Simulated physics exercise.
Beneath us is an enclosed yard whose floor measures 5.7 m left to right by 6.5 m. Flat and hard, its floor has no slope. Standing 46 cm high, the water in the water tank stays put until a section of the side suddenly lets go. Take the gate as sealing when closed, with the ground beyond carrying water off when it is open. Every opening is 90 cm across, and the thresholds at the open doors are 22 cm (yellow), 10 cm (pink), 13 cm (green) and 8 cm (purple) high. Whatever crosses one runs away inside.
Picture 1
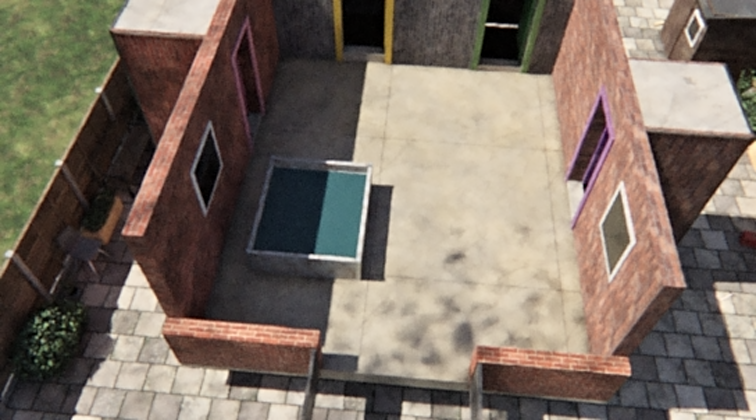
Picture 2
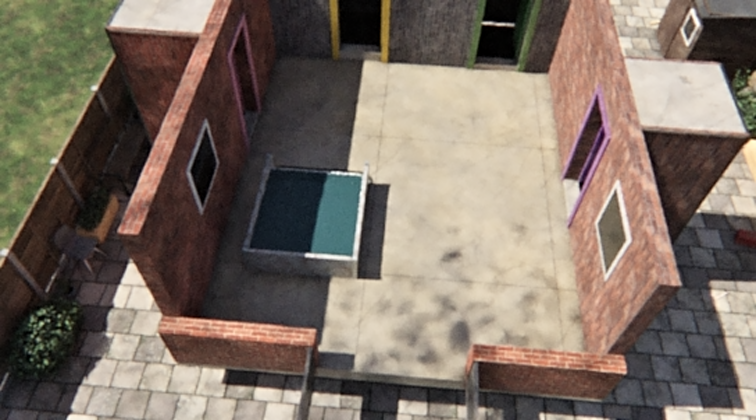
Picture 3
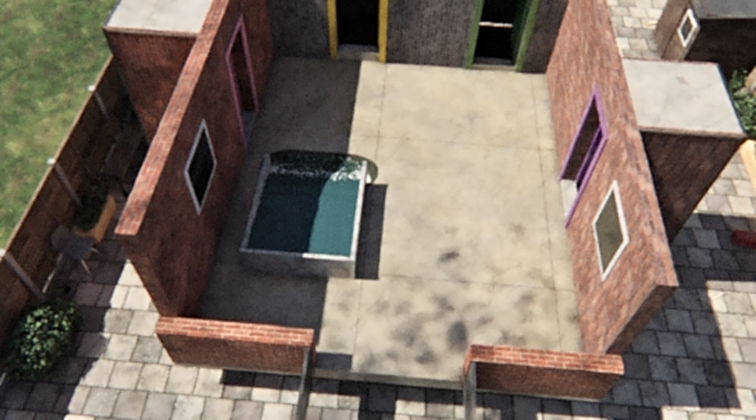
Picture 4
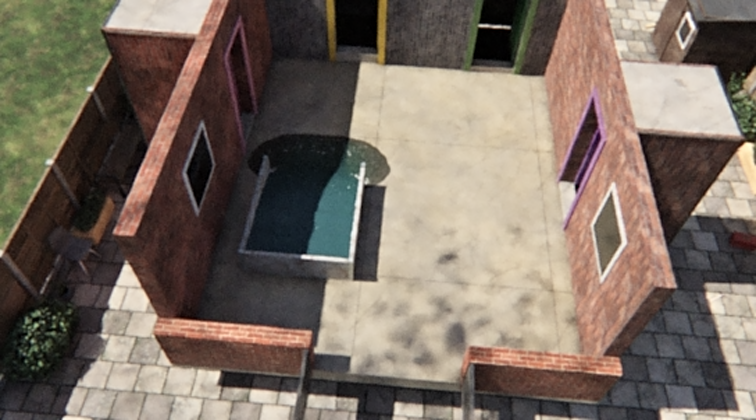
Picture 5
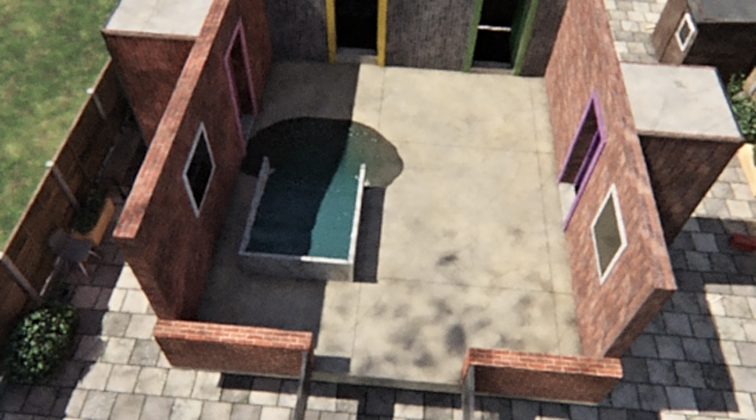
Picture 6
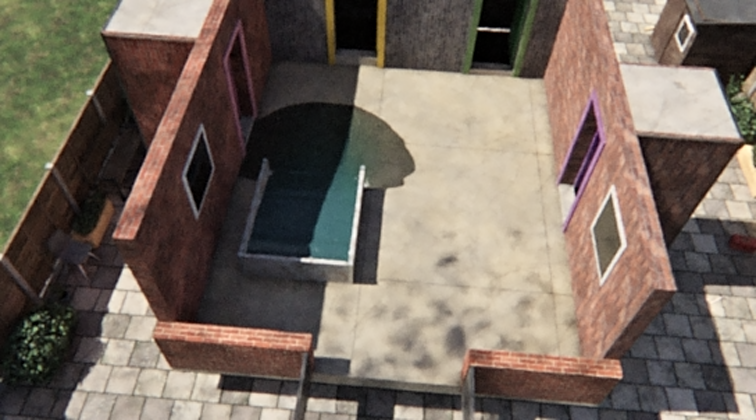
Water pouring from the far side of a rectangular tank and spreading in a dark, rounded pool across a brick-walled yard.
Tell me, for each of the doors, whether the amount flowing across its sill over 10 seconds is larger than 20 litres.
For 10 seconds: The yellow door, not larger; the pink door, not larger; the green door, not larger; the purple door, not larger.
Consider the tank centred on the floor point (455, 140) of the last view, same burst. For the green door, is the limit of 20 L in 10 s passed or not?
Then: Green past it.
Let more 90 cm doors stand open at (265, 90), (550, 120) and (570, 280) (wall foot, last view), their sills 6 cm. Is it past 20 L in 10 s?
In turn: Beyond it, beyond it, short of it.
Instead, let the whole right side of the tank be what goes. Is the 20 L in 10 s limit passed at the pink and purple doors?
Then: Pink not over, purple above.
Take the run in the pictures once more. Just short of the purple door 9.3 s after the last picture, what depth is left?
Close to 5.0 cm of depth.
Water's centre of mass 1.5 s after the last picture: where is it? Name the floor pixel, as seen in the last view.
I'd say somewhere around (326, 143).
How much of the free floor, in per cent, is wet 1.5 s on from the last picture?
Wet share: About 35 %.
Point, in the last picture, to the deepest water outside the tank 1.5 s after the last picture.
Look around (279, 67).
Then, 0.7 s after the last picture water covers 30 % of the floor and is deepest (20 cm) near (341, 66); yellow door 17 cm at the sill, 0 L in, pink door 11 cm at the sill, 0 L in, green door not reached, purple door not reached.
Then, 1.5 s after the last picture water covers 35 % of the floor and is deepest (30 cm) near (279, 67); yellow door 21 cm at the sill, 0 L in, pink door 11 cm at the sill, 1 L in, green door not reached, purple door not reached.
Then, 2.8 s after the last picture water covers 40 % of the floor and is deepest (20 cm) near (279, 103); yellow door 17 cm at the sill, 0 L in, pink door 7 cm at the sill, 2 L in, green door 8 cm at the sill, 0 L in, purple door not reached.
Then, 5.3 s after the last picture water covers 60 % of the floor and is deepest (14 cm) near (540, 86); yellow door 7 cm at the sill, 0 L in, pink door 7 cm at the sill, 2 L in, green door 7 cm at the sill, 0 L in, purple door 5 cm at the sill, 0 L in.
Then, 9.3 s after the last picture water covers 90 % of the floor and is deepest (10 cm) near (576, 368); yellow door 4 cm at the sill, 0 L in, pink door 3 cm at the sill, 2 L in, green door 6 cm at the sill, 0 L in, purple door 5 cm at the sill, 0 L in.
